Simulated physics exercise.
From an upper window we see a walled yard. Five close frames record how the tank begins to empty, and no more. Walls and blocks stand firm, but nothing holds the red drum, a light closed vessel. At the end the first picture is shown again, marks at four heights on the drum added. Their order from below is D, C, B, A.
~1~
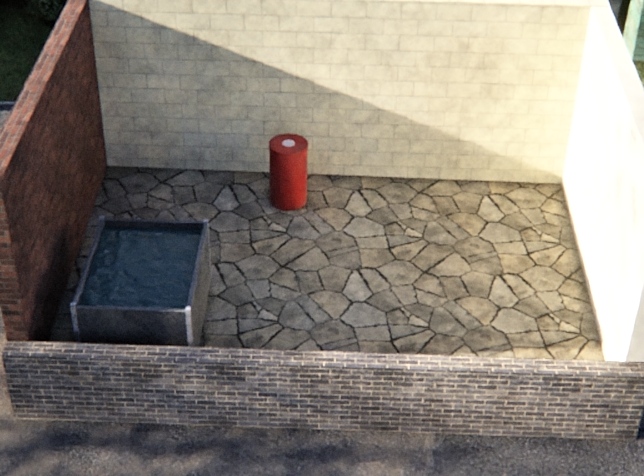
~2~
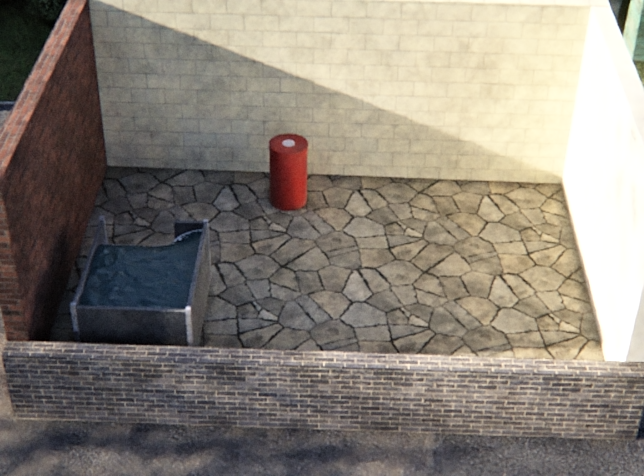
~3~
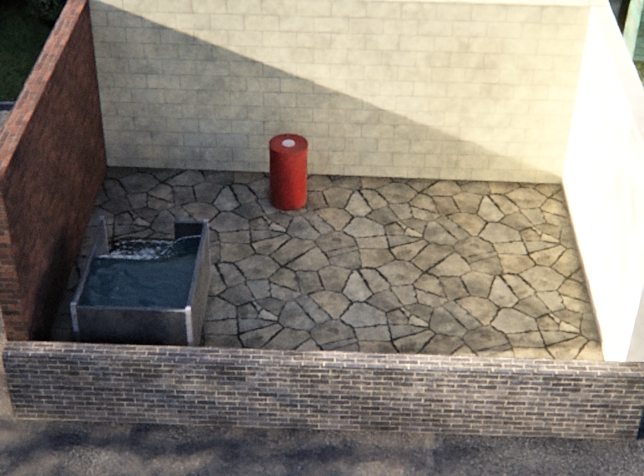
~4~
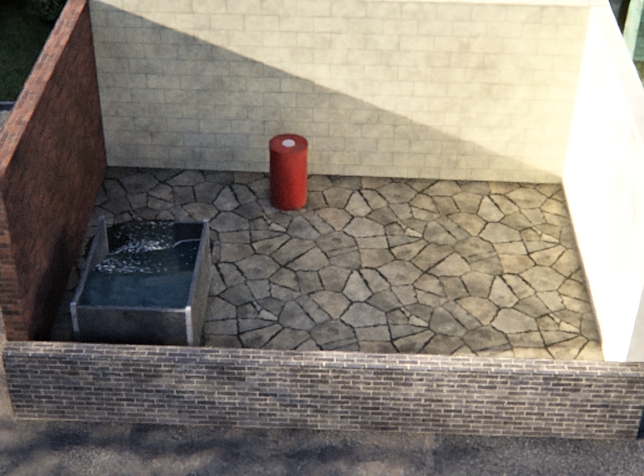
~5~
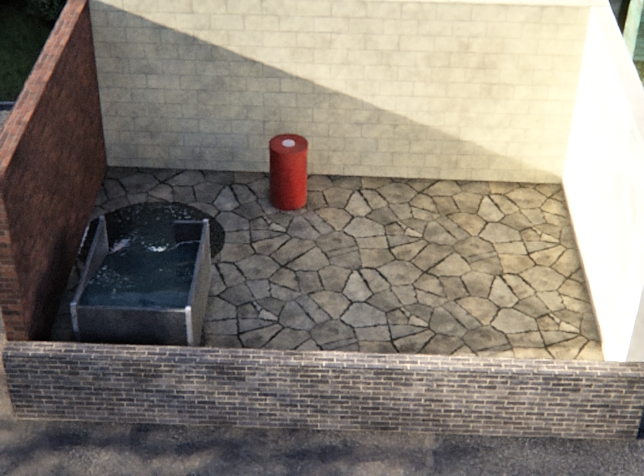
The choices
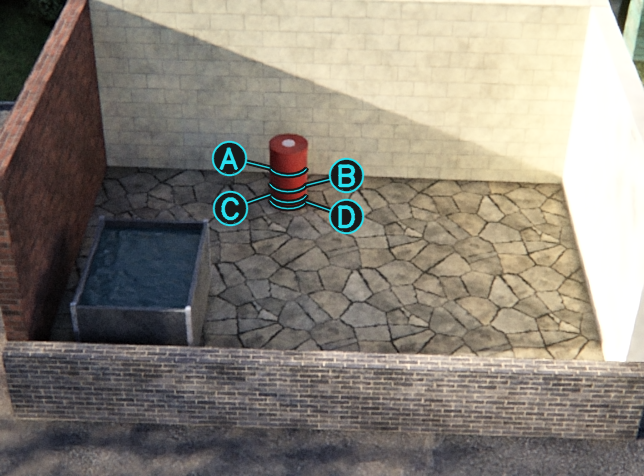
To begin with, a grey tank full of dark water sits at the left of a walled, stone-paved yard, with a red drum near the back wall. The water then stirs and ripples, with pale flecks towards the tank's far end, and finally a dark, rounded pool shows on the paving behind it, while the drum stays still.
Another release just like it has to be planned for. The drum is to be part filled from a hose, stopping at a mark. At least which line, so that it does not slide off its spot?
Mark A just does it.
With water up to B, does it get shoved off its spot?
Yes, that goes wrong.
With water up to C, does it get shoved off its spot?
Yes.
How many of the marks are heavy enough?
One of them.
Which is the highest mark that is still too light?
B.
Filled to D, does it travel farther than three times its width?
Yes, it does.
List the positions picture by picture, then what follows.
In the first frame, lid of the red drum at (288, 143); tank full, its middle at (144, 268).
In the second frame, water covers 1 % of the ground, mostly out of sight from here.
In the third frame, water covers 3 % of the ground, mostly out of sight from here.
In the fourth frame, water covers 6 % of the ground, mostly out of sight from here.
In the fifth frame, lid of the red drum at (288, 143); 9 % of the ground under water, its edge towards the drum at (189, 208).
In cyan, A at (287, 175); B at (287, 191); C at (287, 202); D at (287, 208); from the bottom up D, C, B, A.
With A, it does not move.
With B, it is pushed about half its own width away.
With C, it is pushed about 3 times its own width away.
With D, it is pushed about 6 times its own width away.
